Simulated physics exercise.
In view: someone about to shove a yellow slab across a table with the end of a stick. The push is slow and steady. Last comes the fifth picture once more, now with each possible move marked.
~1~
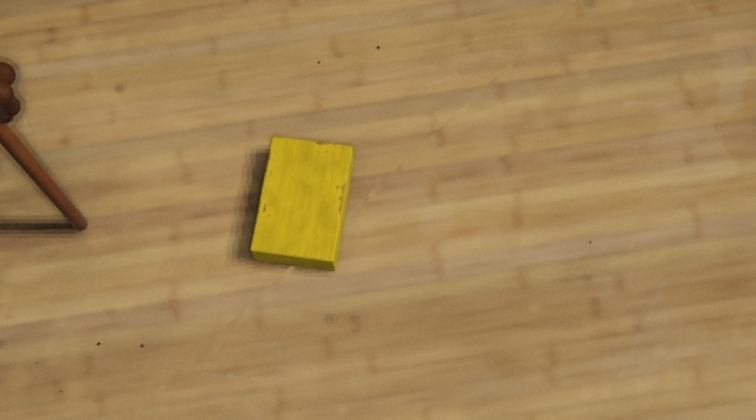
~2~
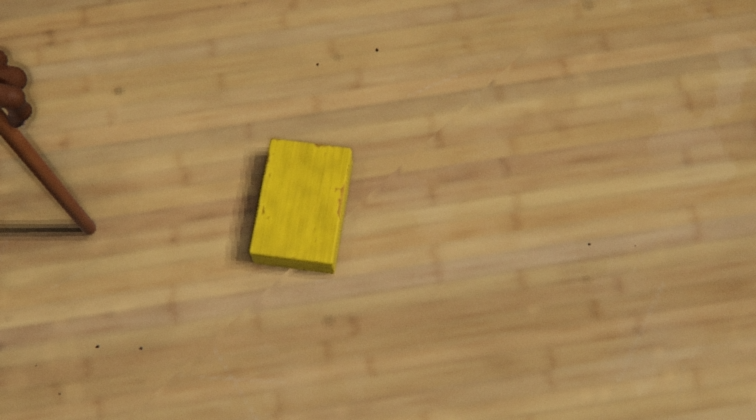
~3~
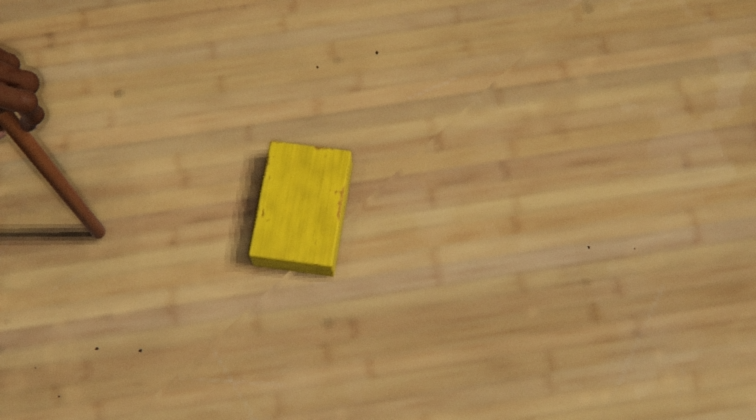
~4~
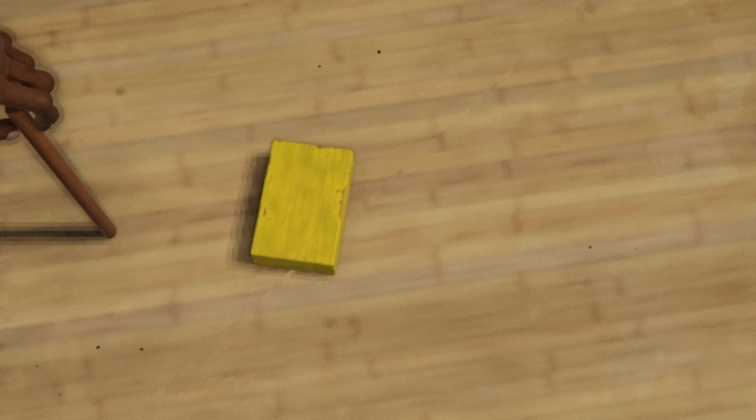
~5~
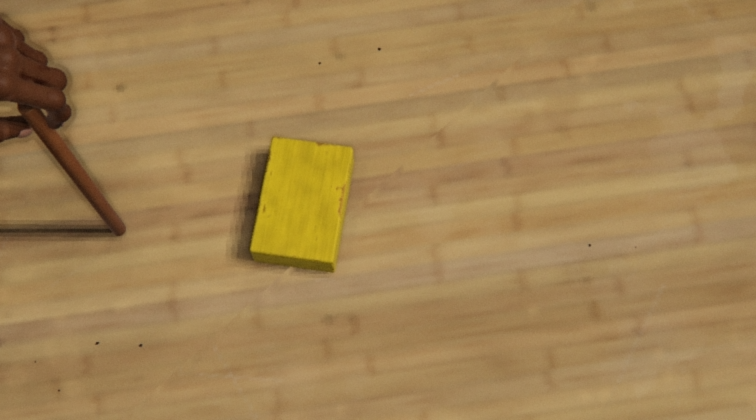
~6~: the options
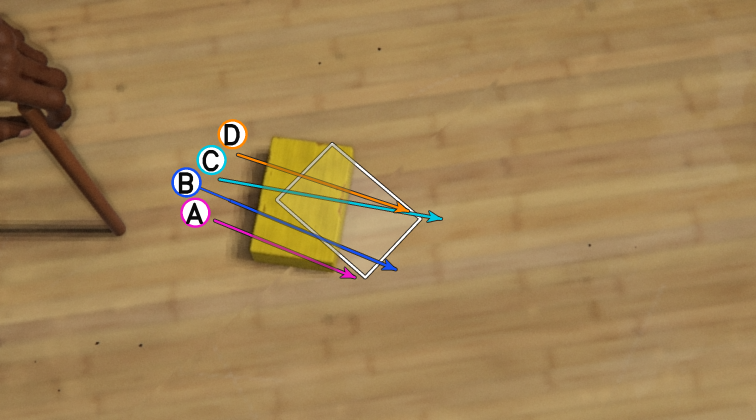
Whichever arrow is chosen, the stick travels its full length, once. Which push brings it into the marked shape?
Arrow A does it.
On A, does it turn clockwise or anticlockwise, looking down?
On that stroke, anticlockwise.
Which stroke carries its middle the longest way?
C.
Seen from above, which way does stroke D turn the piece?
It turns clockwise.
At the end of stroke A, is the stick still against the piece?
Yes.
On the marked copy, A from (215, 221) to (355, 277); B from (230, 200) to (396, 269); C from (220, 179) to (441, 219); D from (238, 155) to (408, 211).
With A. Early on, foot of the stick (266, 242), piece (311, 197).
Further on, foot of the stick (317, 263), piece (338, 198).
At the end, foot of the stick (355, 278), piece (347, 198); it fills the outline.
As for the rest, B leaves the piece out of the outline, at (386, 196); C leaves the piece out of the outline, at (389, 258); D leaves the piece out of the outline, at (361, 249).
